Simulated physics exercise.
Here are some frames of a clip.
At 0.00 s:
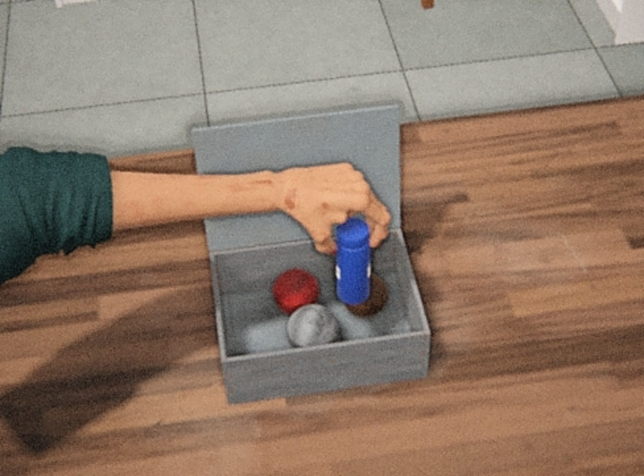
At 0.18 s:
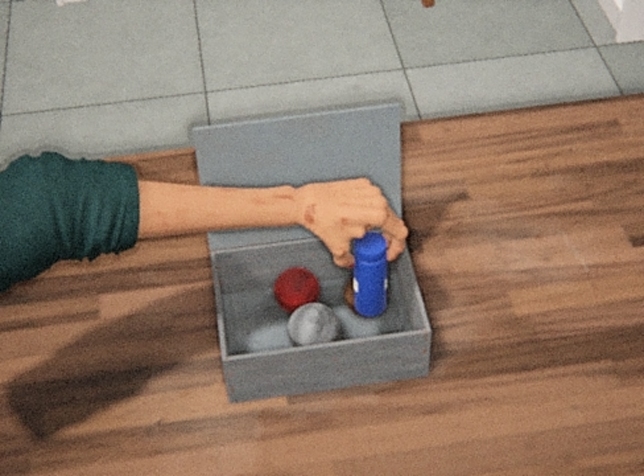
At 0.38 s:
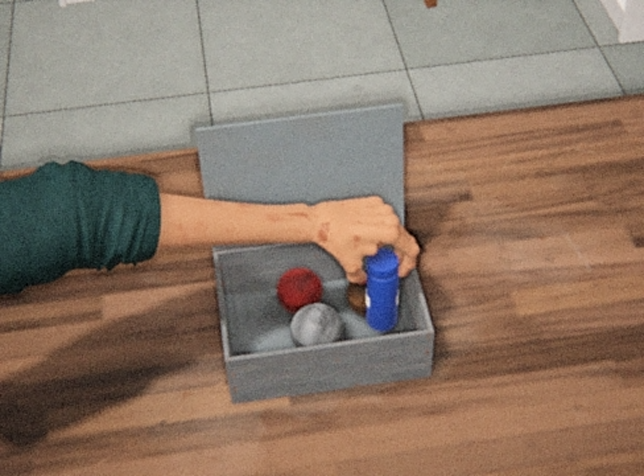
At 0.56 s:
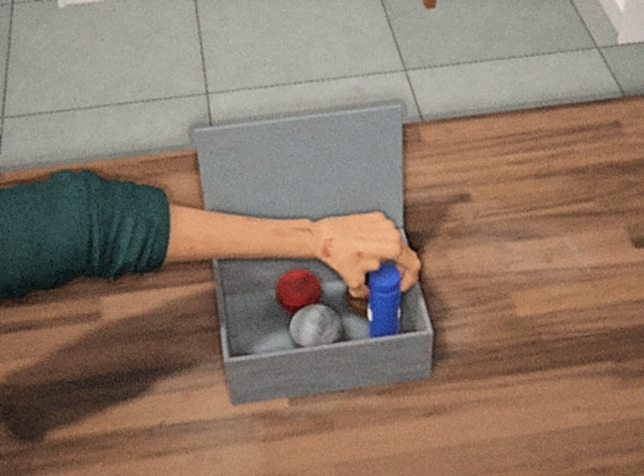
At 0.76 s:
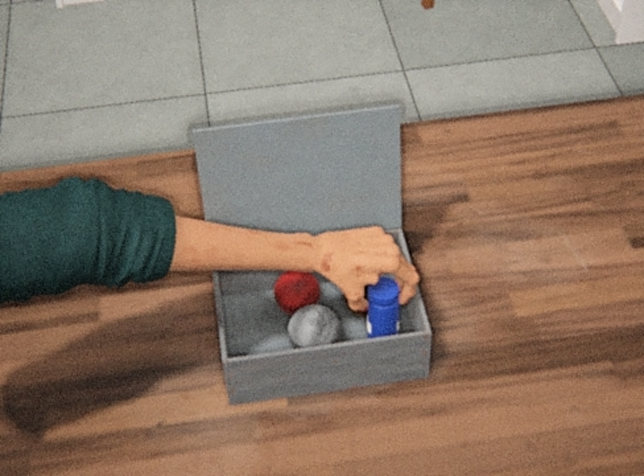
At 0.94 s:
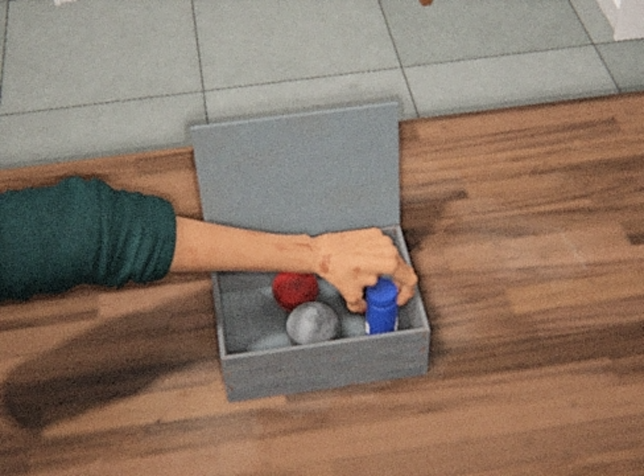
Inside the open grey box, a hand lowers a blue shaker beside the balls.
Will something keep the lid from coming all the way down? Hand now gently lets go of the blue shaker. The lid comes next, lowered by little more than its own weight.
Yes, it stays propped open.
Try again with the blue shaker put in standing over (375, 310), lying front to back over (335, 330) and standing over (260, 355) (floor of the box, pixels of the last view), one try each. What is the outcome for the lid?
First try: No gap; second try: No gap; third try: A gap remains.
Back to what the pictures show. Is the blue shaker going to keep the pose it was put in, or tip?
Result: The blue shaker remains as it was set.
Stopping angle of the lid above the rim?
Roughly 14 degrees above the rim.
After 2.04 s, lid starting down.
After 2.44 s, lid 63° above the rim.
After 2.64 s, lid 47° above the rim.
After 2.94 s, lid 18° above the rim.
At rest (3.4 s), lid 14° above the rim; all 4 in place. Seen from the same camera at the end, blue shaker near (382, 318).
